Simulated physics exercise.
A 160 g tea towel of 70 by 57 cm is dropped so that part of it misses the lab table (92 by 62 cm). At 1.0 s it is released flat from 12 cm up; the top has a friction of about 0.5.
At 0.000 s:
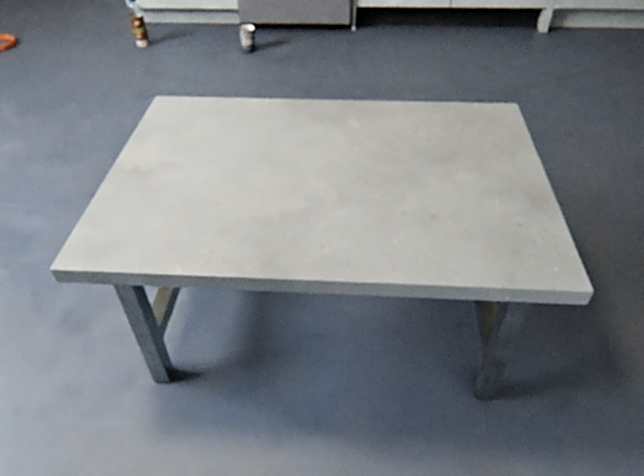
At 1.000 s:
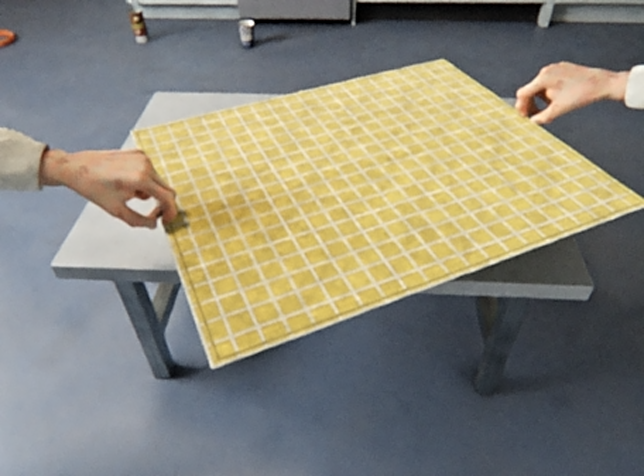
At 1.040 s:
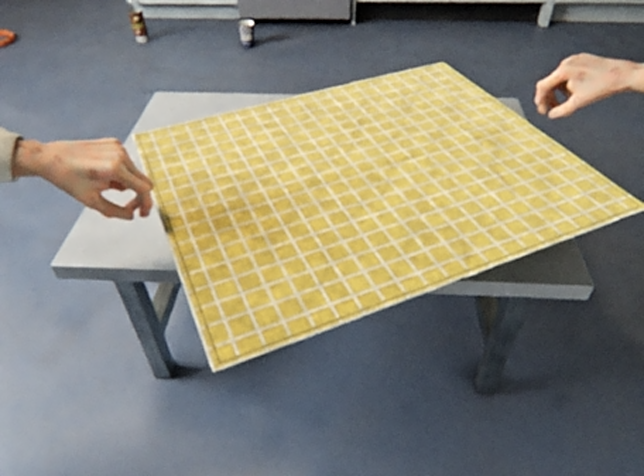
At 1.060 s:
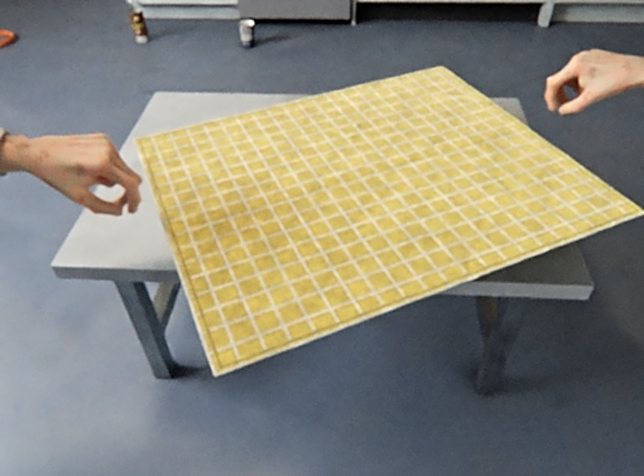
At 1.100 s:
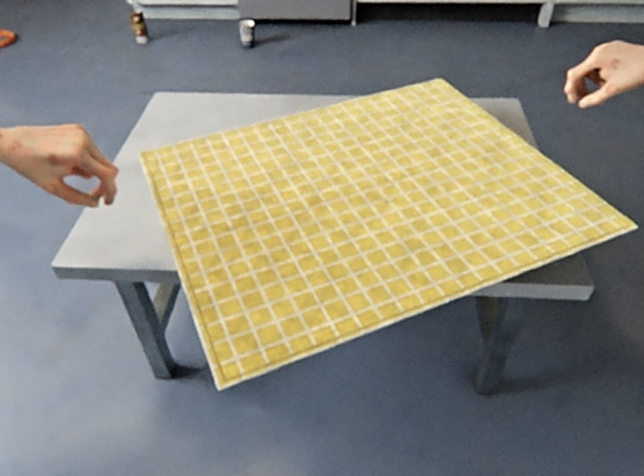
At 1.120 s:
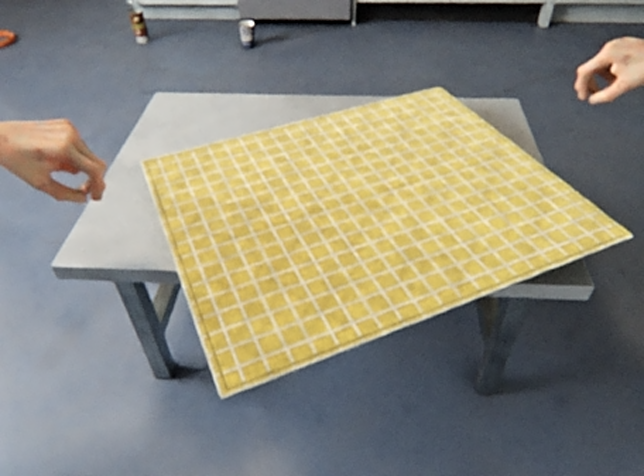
Over a grey table on a blue floor, two hands letting go of a flat yellow checked cloth that sinks slightly.
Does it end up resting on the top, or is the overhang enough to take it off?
It ends up resting on the top.
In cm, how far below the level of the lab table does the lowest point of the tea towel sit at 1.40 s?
About 14 cm.
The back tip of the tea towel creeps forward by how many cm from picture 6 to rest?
0 cm.
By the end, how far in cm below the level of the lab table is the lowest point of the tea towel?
26 cm or so.
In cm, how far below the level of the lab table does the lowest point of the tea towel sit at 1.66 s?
About 26 cm.
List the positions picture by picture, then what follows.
The first frame shows the bare lab table.
The second frame shows tea towel corners (213, 369) (131, 132) (443, 60).
The third frame shows tea towel corners (214, 372) (132, 135).
The fourth frame shows tea towel corners (215, 377) (134, 140).
The fifth frame shows tea towel corners (219, 390) (138, 153).
The sixth frame shows tea towel corners (222, 399) (141, 162) (439, 88) (632, 237).
At 1.4 s, 75 % of the tea towel is still over the top.
At 1.7 s, 75 % of the tea towel is still over the top.
At 1.9 s, 75 % of the tea towel is still over the top.
At 2.2 s, 75 % of the tea towel is still over the top.
At 4.4 s, 75 % of the tea towel is still over the top.
